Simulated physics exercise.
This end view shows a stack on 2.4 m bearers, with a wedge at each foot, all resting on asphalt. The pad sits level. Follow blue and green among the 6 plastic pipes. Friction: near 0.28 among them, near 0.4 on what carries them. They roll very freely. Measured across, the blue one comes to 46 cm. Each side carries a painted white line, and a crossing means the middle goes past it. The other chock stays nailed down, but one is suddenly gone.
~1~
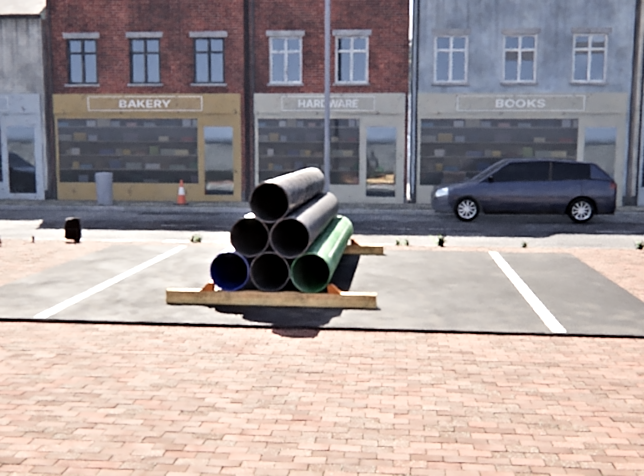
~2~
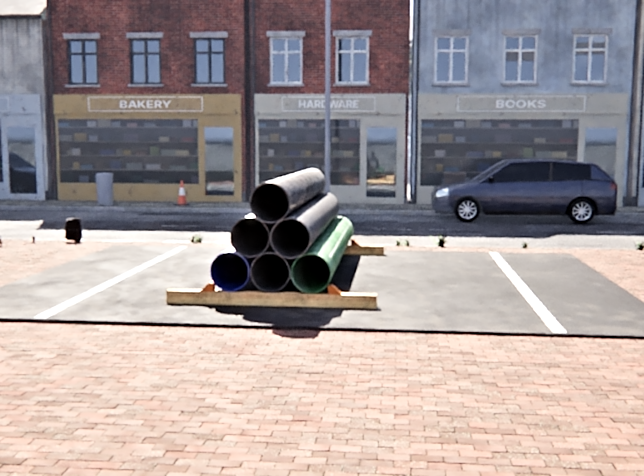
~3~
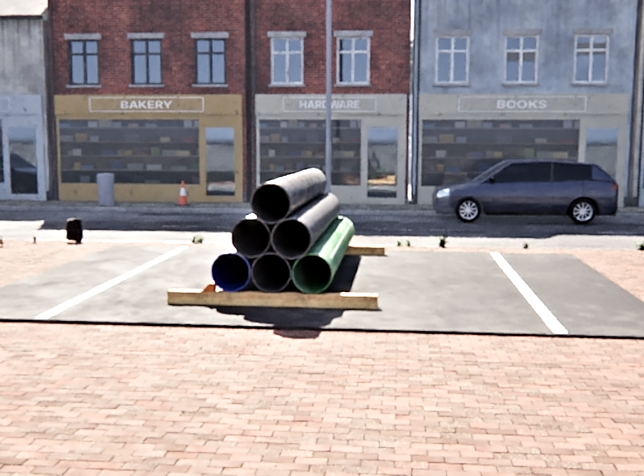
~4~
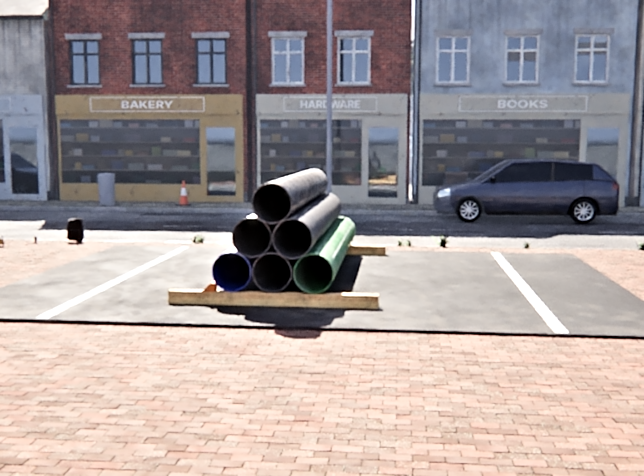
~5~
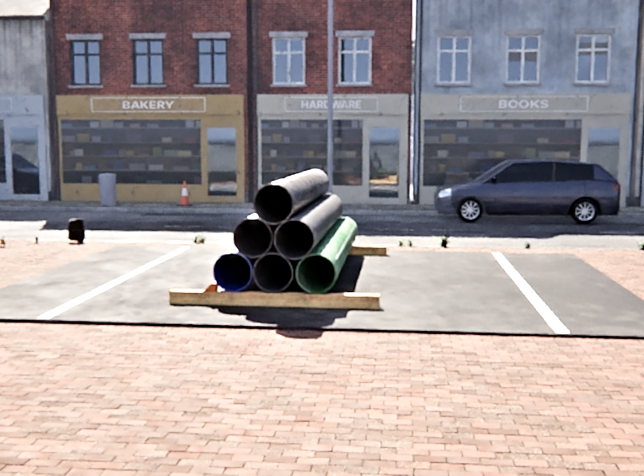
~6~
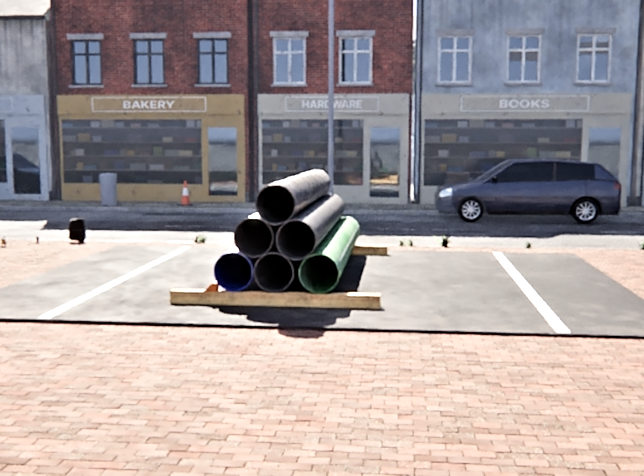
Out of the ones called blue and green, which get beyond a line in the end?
In the end: Blue pipe doesn't, green does.
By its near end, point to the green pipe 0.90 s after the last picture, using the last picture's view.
At about (370, 275).
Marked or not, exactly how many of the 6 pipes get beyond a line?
In all, 2.
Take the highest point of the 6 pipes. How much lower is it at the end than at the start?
Some 40 centimetres.
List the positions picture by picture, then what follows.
In the first frame, blue at (229, 271), green at (311, 273); both chocks in; lines at (73, 301) and (543, 313); the pad is level; 3 of the 6 form the bottom row.
In the second frame, blue at (229, 272), green at (311, 274).
In the third frame, blue at (230, 272), green at (312, 274); right chock gone.
In the fourth frame, blue at (231, 272), green at (314, 274).
In the fifth frame, blue at (232, 272), green at (316, 274).
In the sixth frame, blue at (233, 272), green at (319, 274); lines at (77, 301) and (548, 313).
Then, 0.9 s after the last picture, blue is on the bearers, 75 cm from the bearers' left end; green is on the bearers, 10 cm from the bearers' right end, rolling right; 0 past a line.
Then, 2.0 s after the last picture, green is off the bearers, 95 cm short of the right line, rolling right; no change for blue; 0 past a line.
Then, 3.3 s after the last picture, green is past the right line; no change for blue; 1 past a line.
At rest (8.4 s after the last picture), blue is on the bearers, 75 cm from the bearers' left end; green is past the right line; 2 past a line.
